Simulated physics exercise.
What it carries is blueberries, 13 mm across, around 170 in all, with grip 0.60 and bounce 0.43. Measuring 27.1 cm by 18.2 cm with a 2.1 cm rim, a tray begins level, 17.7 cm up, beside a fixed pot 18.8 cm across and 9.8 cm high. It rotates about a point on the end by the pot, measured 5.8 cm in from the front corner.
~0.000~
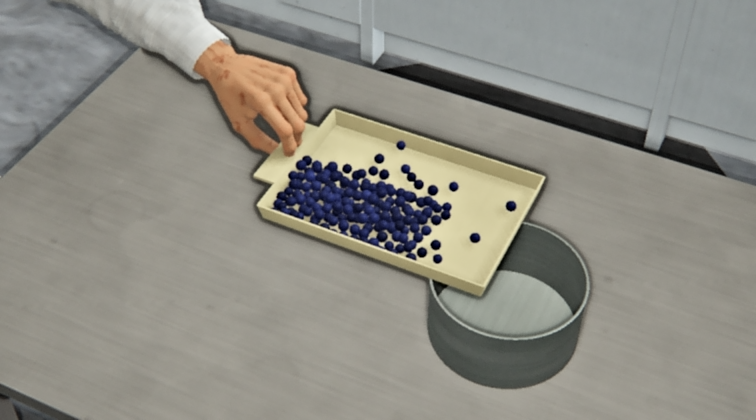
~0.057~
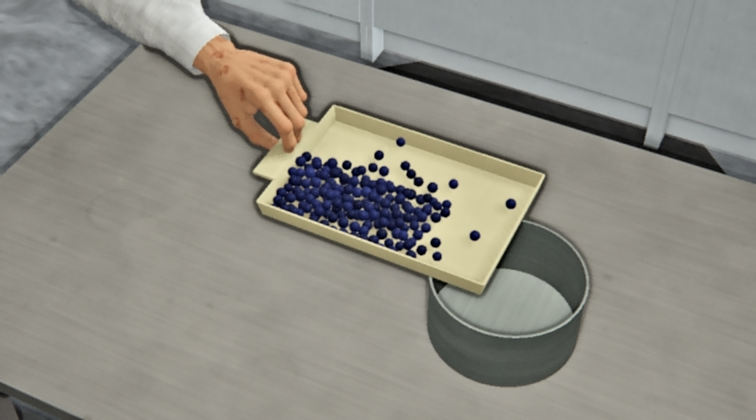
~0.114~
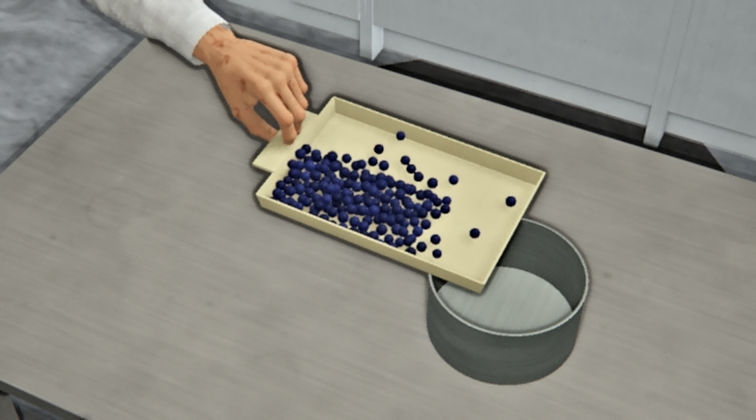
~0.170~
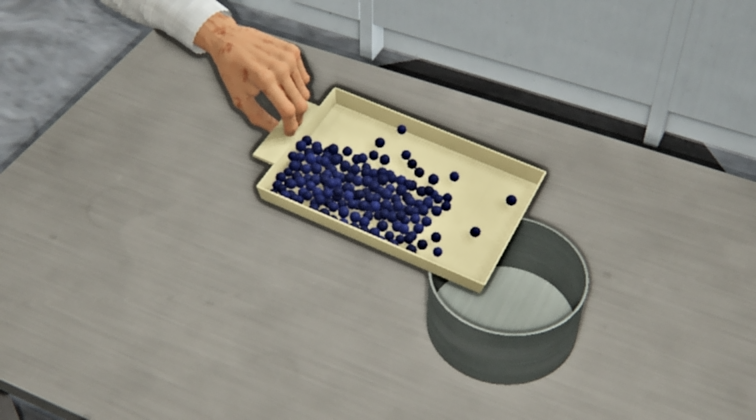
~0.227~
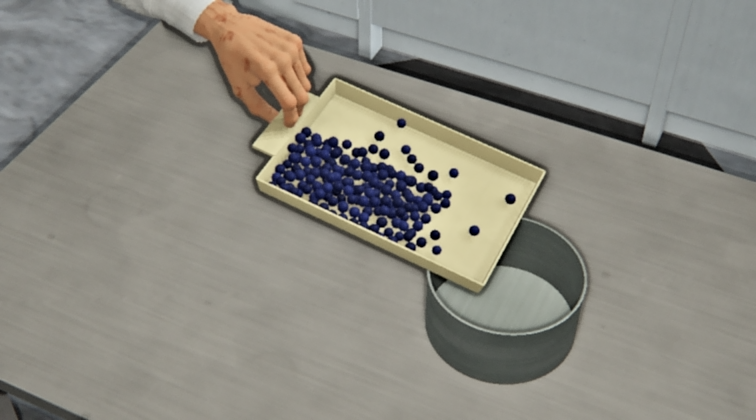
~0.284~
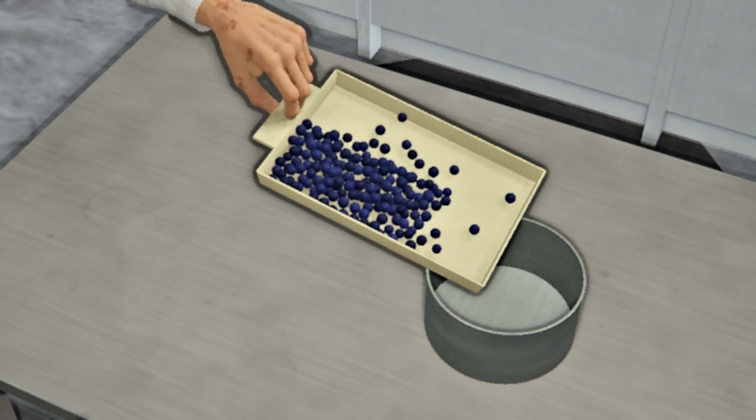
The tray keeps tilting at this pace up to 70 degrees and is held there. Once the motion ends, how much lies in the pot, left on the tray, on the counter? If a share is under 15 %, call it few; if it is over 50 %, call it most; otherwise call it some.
I would say pot: Few, tray: Most, counter: Few.
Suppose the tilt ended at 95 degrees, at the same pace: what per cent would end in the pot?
Around 35 per cent, then.
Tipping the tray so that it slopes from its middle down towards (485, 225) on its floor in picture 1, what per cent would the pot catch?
That comes to around 0 per cent.
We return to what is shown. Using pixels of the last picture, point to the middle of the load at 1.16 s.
Approximately (475, 224) in the last view.
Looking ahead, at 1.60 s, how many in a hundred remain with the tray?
Around 90 percent of it.
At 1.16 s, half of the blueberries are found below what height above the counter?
Around 24 cm up.
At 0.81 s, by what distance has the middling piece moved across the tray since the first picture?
Around 8 centimetres.
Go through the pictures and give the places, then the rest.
The first frame shows tray tilt 0 degrees, front corners at (262, 204) and (482, 283); middle of the pieces at (366, 207); pot at (509, 277).
The second frame shows tray tilt 1 degrees, front corners at (262, 200) and (482, 281); middle of the pieces at (366, 204).
The third frame shows tray tilt 3 degrees, front corners at (261, 193) and (482, 280); middle of the pieces at (365, 198).
The fourth frame shows tray tilt 6 degrees, front corners at (262, 185) and (482, 280), lowest corner right front; middle of the pieces at (366, 193).
The fifth frame shows tray tilt 9 degrees, front corners at (261, 178) and (482, 281), lowest corner right front; middle of the pieces at (366, 188).
The sixth frame shows tray tilt 12 degrees, front corners at (262, 171) and (481, 282), lowest corner right front; middle of the pieces at (366, 183); pot at (506, 272). The tray's pace is about 55 degrees a second.
After 0.81 s, tilt 39 degrees; the tray holds 100 %, the pot 0 %.
After 1.16 s, tilt 58 degrees; the tray holds 95 %, the pot 0 %.
After 1.60 s, tilt 70 degrees; the tray holds 90 %, the pot 0 %.
By 2.1 s all is still; pot 0 %, tray 90 %, counter 5 %.
